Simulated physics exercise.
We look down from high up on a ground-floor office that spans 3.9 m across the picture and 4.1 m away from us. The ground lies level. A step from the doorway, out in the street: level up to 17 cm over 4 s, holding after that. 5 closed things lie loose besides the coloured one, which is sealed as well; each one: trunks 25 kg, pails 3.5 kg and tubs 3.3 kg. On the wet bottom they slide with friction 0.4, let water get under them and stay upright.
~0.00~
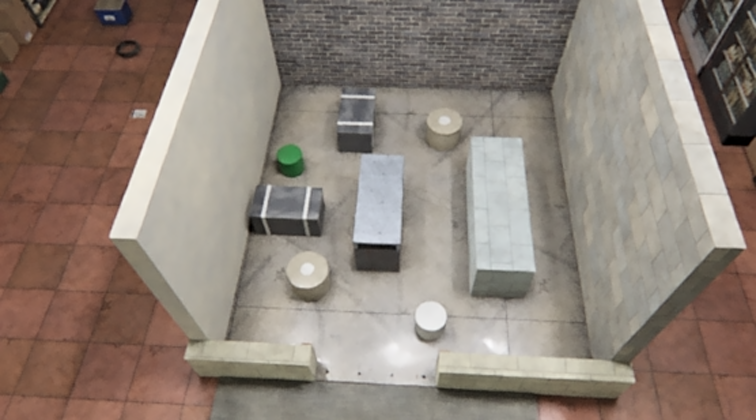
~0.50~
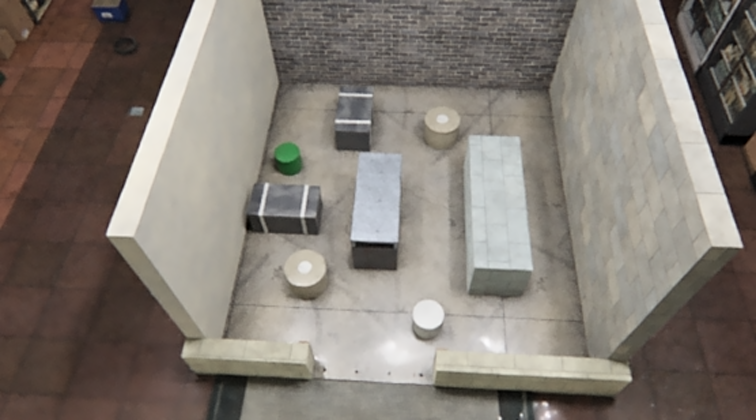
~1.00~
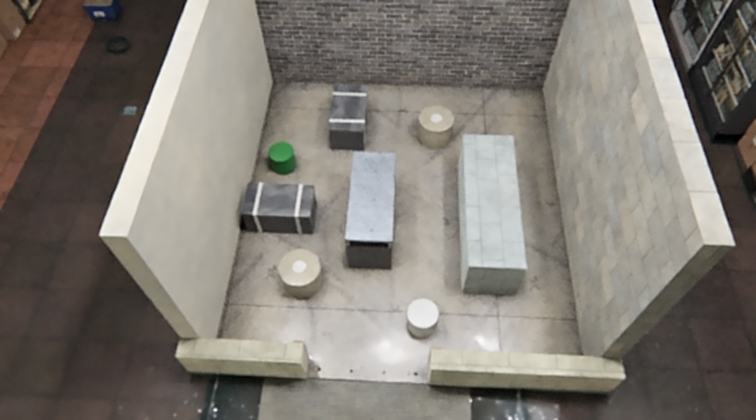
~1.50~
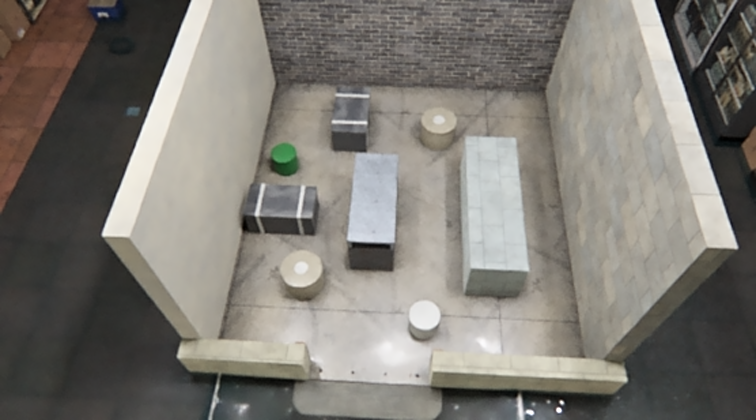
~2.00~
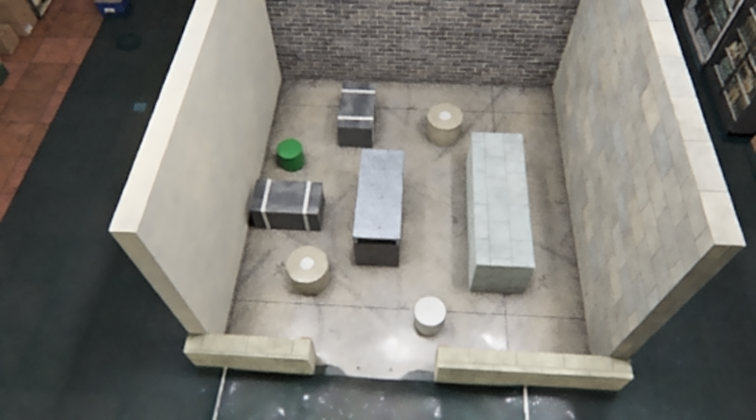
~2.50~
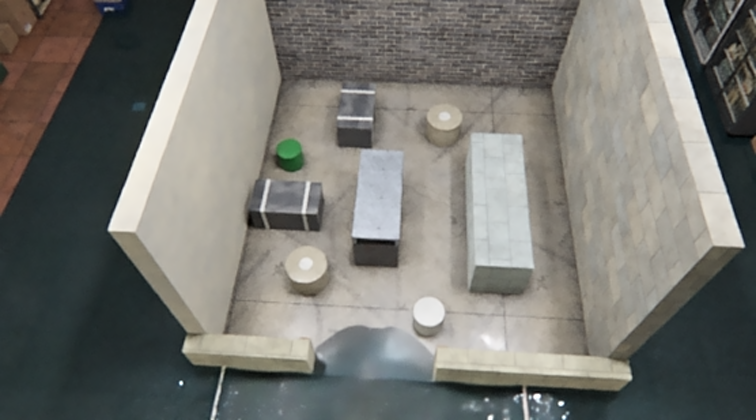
In this clip, seen from above, dark water spreads over the tiled ground around a walled room holding blocks, pale drums and a green pail, then begins entering through the front doorway, while the objects inside stay in place.
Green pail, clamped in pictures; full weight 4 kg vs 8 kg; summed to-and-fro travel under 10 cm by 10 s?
No choice passes.
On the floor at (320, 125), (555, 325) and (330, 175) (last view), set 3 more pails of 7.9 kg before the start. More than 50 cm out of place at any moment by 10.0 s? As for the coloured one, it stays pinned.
Below the mark, below the mark, below the mark.
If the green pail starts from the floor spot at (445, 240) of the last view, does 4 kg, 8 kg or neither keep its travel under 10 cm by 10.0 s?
Outcome - failure with both.
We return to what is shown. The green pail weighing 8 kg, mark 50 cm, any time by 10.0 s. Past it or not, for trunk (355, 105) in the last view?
That one is below half a metre, as it turns out.
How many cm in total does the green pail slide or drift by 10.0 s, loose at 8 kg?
40 cm.
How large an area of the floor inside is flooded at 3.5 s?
Roughly 1.5 m2.
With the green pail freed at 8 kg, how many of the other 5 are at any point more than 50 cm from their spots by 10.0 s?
Answer: 4.
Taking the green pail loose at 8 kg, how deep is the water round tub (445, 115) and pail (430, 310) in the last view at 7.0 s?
Depths: Near 5 cm, then near 2 cm.
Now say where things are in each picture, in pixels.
The first frame shows the green pail at (289, 154) rests on the ground; water covers 0.0 m2; 0 of 6 have shifted.
The second frame shows the green pail at (287, 152) rests on the ground; water covers 0.0 m2; 0 of 6 have shifted.
The third frame shows the green pail at (281, 151) rests on the ground; water covers 0.0 m2; 0 of 6 have shifted.
The fourth frame shows the green pail at (284, 153), on the bottom; water covers 0.0 m2; 0 of 6 have shifted.
The fifth frame shows the green pail at (290, 148), on the bottom; water covers 0.0 m2; 0 of 6 have shifted.
The sixth frame shows the green pail at (289, 149), on the bottom; 0.3 m2 under water; 0 of 6 have shifted.
After 3.5 s the green pail would be 0 cm from its start with 4 kg and 0 cm from its start with 8 kg; 0 cm of water round it then.
After 4.5 s the green pail would be 0 cm from its start with 4 kg and 0 cm from its start with 8 kg; 0 cm of water round it then.
After 7.0 s the green pail would be 25 cm from its start with 4 kg and 17 cm from its start with 8 kg; 6 cm of water round it then.
After 10.0 s the green pail would be 89 cm from its start with 4 kg and 37 cm from its start with 8 kg; 10 cm of water round it then.
